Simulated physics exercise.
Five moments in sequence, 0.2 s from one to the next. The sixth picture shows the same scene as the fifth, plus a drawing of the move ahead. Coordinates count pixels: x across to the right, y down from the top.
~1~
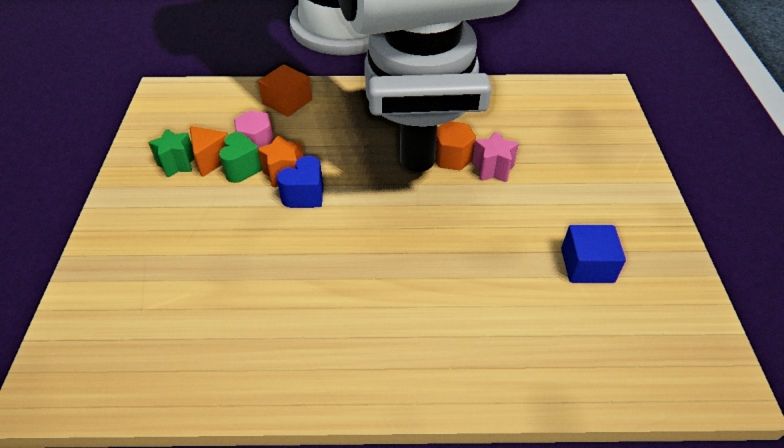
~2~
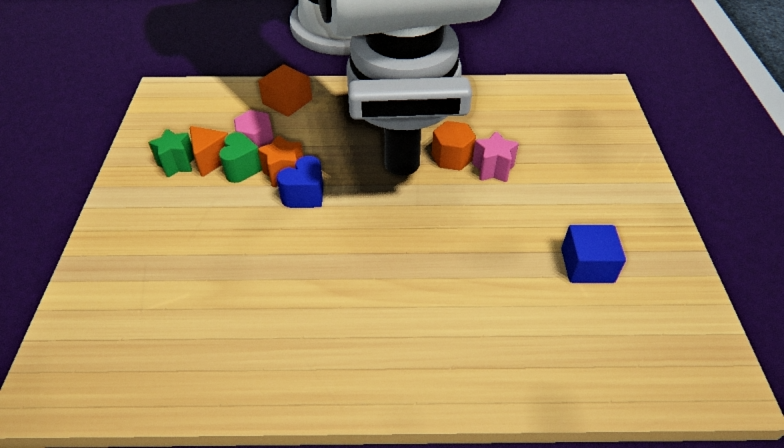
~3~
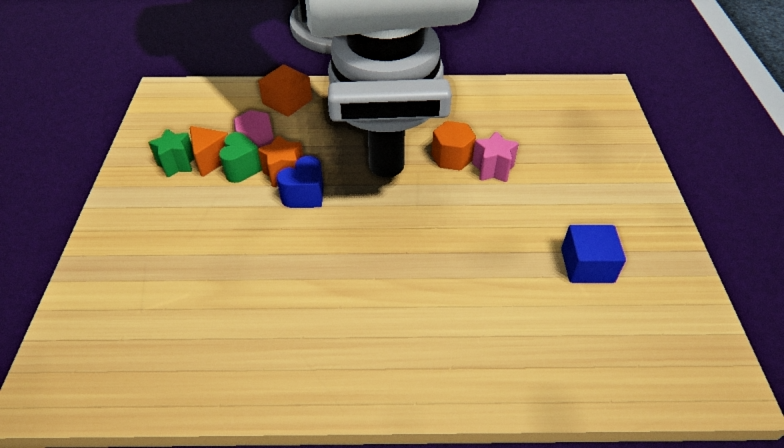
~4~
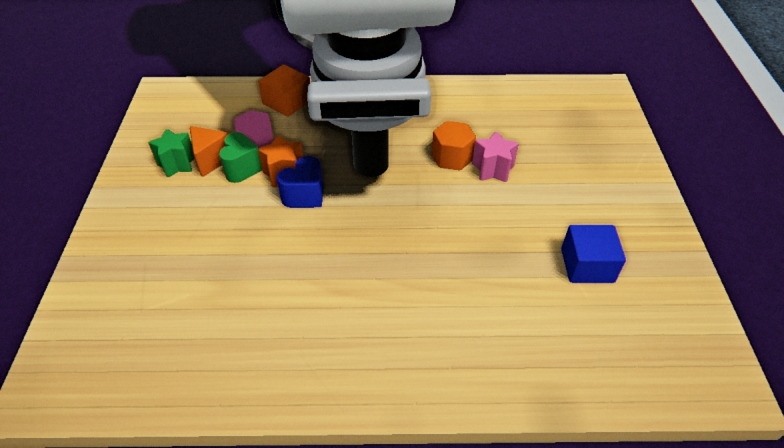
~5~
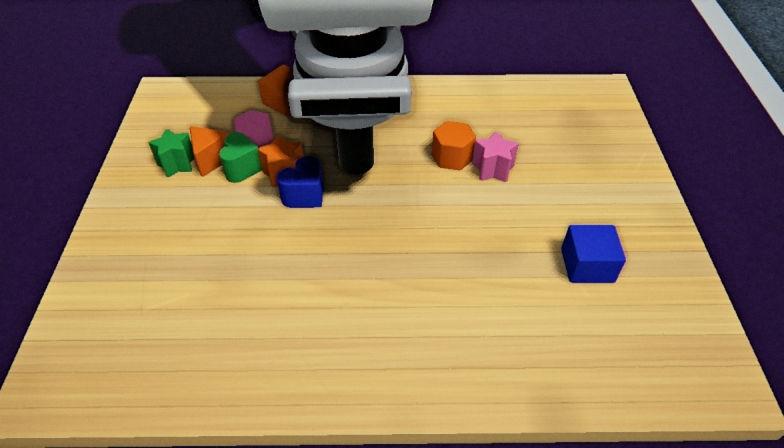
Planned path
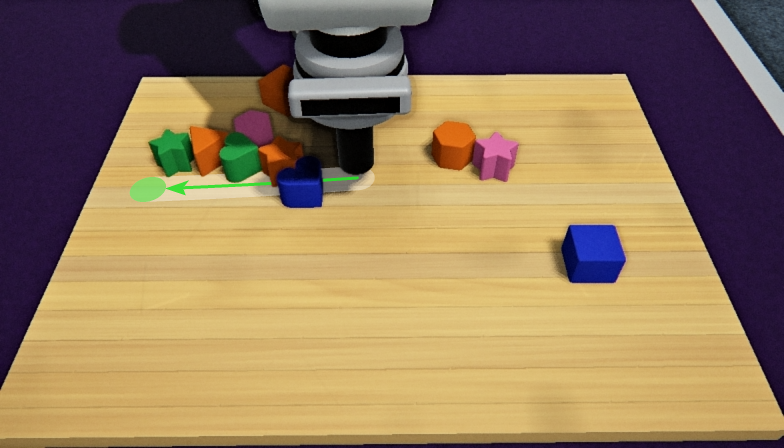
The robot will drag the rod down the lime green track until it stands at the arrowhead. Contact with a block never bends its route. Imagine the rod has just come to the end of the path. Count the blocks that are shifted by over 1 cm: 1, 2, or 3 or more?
It displaces three or more.
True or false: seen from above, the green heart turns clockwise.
The claim holds.
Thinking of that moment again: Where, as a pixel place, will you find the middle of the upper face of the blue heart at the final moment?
The centre of its top face lies at (267, 186).
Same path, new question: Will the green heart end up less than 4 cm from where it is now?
No
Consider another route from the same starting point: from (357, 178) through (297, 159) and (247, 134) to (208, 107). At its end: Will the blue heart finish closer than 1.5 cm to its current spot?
Final answer: Yes.
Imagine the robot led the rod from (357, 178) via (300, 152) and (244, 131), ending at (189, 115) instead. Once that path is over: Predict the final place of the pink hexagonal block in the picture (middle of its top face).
The middle of its upper face will lie at (180, 116).
Drawn move, straight from (357, 178) to (148, 189).
What follows on the original path. One third of the way, rod (285, 168); orange triangle (198, 133), turned 15° anticlockwise; green heart (227, 141); orange star block (250, 156), turned 75° clockwise; blue heart (273, 184), turned 70° anticlockwise.
Two thirds of the way, rod (213, 172); orange triangle (173, 114); green heart (191, 125), turned 35° clockwise; orange star block (192, 146), turned 110° clockwise; blue heart (267, 186), turned 85° anticlockwise.
At the end, rod (142, 175); orange triangle (170, 108); green heart (186, 121), turned 55° clockwise; orange star block (159, 142), turned 165° clockwise; blue heart (267, 186), turned 85° anticlockwise.
